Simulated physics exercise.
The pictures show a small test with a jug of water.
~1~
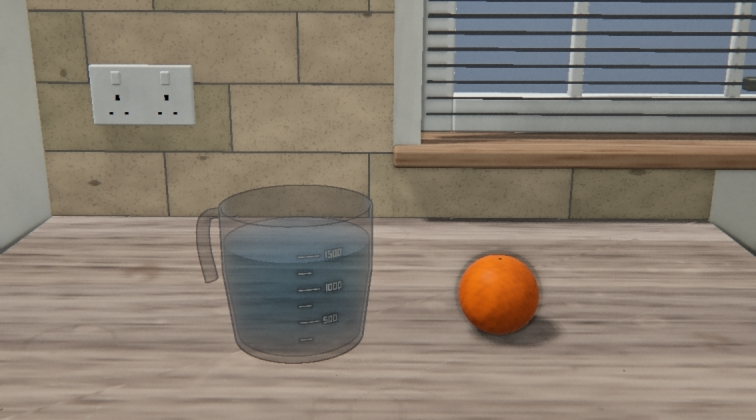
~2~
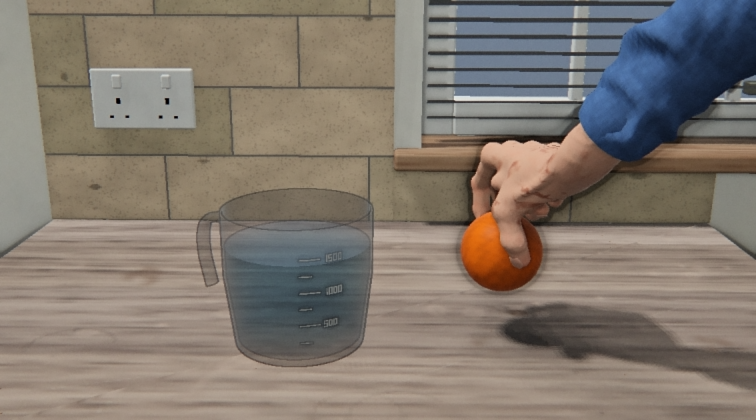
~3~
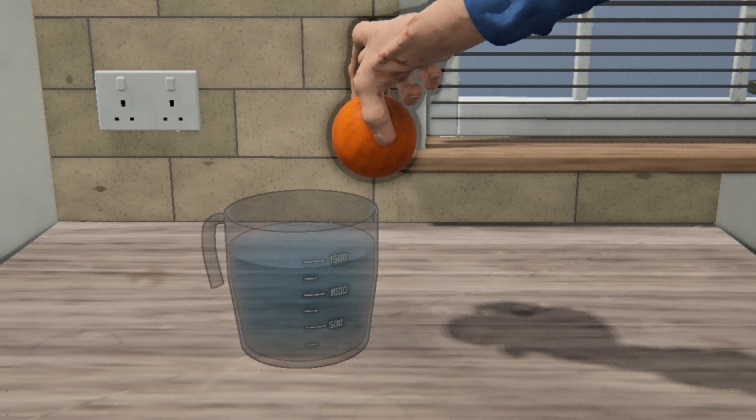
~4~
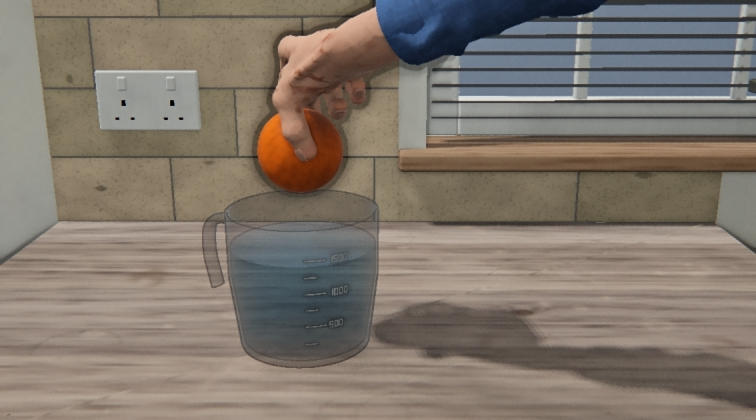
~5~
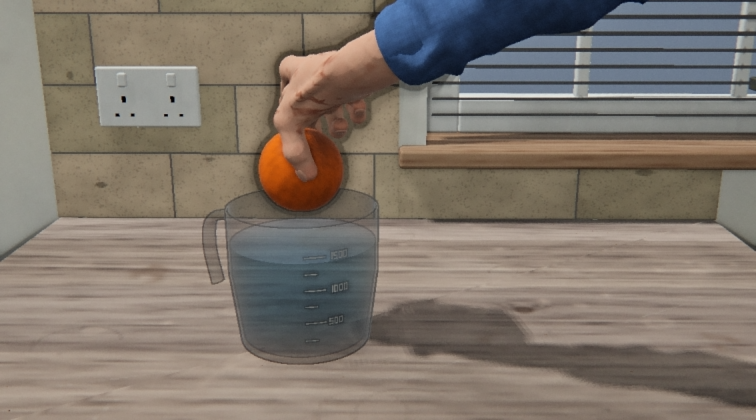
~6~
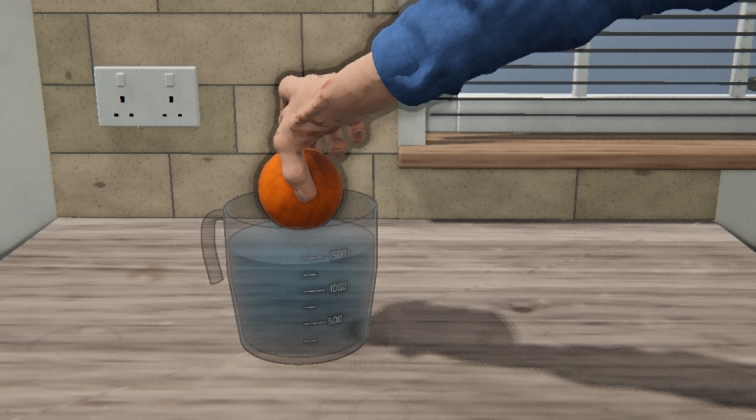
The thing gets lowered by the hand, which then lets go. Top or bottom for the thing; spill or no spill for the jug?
Thing - stays up. Jug - nothing spills.
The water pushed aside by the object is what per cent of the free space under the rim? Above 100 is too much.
Reading: Approximately 40 %.
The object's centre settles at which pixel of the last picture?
(302, 248) or thereabouts.
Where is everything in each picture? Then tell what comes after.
The orange lies on the top at (498, 295); jug (298, 267) about three quarters full, in the first picture.
A hand picks up the orange at (501, 251); jug about three quarters full, surface at (298, 242), in the second picture.
The orange is carried over at (374, 137); jug (303, 272) about three quarters full, in the third picture.
The orange is above the jug at (300, 150); jug about three quarters full, surface at (303, 243), in the fourth picture.
The orange comes down at (301, 170); jug (304, 268) about three quarters full, in the fifth picture.
The orange is just over the surface at (301, 189); jug about three quarters full, surface at (302, 239), in the sixth picture.
Shortly, the orange enters the water; the jug is about three quarters full.
Then, the orange comes up again; the jug is nearly full.
At the finish, the orange bobs at the top; the jug is nearly full; no mess.
